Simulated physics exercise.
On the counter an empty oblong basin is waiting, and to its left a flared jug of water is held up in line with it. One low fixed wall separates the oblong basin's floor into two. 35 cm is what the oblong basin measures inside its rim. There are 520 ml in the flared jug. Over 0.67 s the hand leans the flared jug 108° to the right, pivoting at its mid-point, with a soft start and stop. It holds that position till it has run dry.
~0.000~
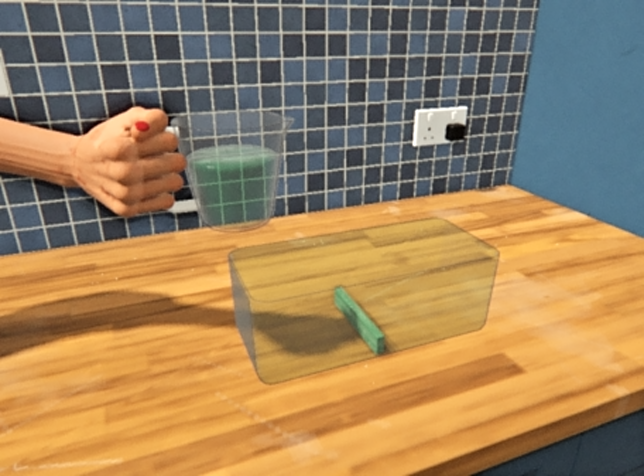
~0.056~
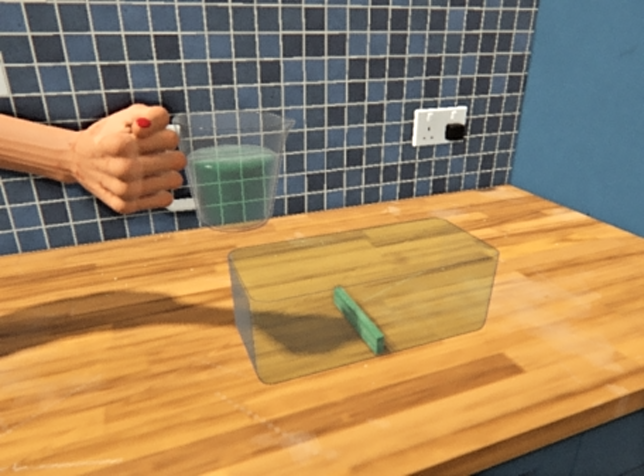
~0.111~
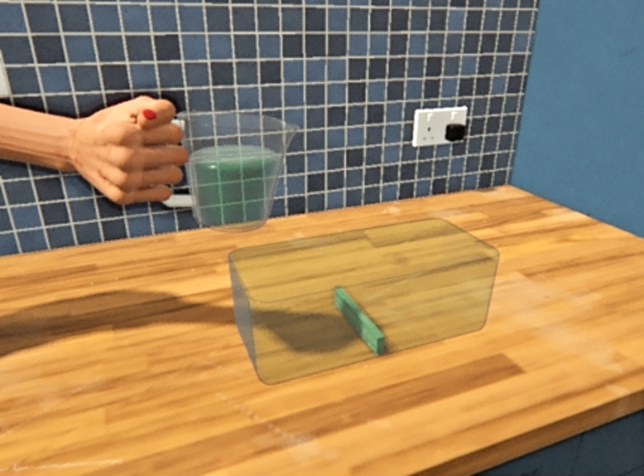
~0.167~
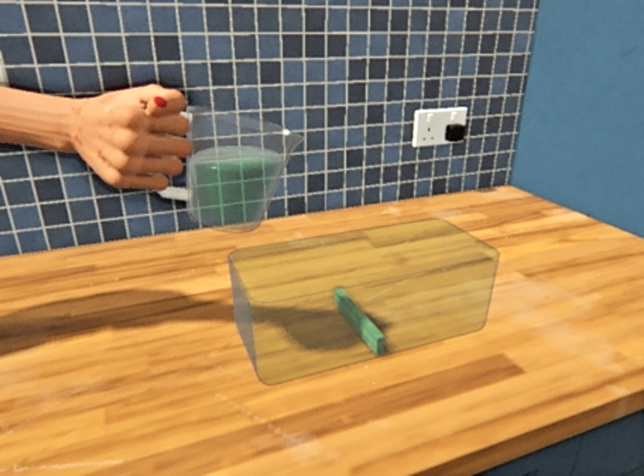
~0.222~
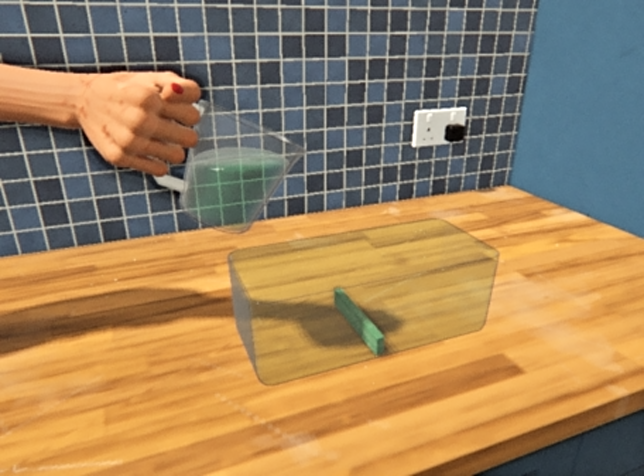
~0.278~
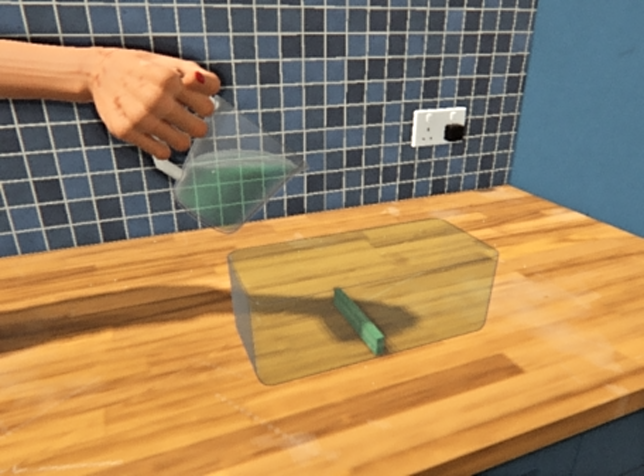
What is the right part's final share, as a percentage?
About 14 per cent.
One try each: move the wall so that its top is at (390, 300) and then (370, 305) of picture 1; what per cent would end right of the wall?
Respectively close to 15 and 10 %.
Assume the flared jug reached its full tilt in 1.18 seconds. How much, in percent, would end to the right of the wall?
Then you'd be looking at around 10 in a hundred.
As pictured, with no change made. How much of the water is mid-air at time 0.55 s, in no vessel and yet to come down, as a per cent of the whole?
I'd put it at about 28 percent.
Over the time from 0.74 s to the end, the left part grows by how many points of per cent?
Near 0 in a hundred.
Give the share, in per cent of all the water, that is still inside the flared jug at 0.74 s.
Remaining share: Approx. 6 %.
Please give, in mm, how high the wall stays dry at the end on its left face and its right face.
Left side: Around 10 mm. Right side: Around 26 mm.
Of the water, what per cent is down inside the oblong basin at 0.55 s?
Roughly 22 percent of it.
After 0.55 s the tilt is 99° and 49 per cent is still to pour, 22 is left of the wall and 0 right of it.
After 0.74 s the tilt is 108° and 6 per cent is still to pour, 79 is left of the wall and 4 right of it.
After 0.95 s the tilt is 108° and 0 per cent is still to pour, 81 is left of the wall and 11 right of it.
After 1.17 s the tilt is 108° and 0 per cent is still to pour, 80 is left of the wall and 14 right of it.
In the end 79 per cent lies left of the wall, 14 right of it and 6 outside.
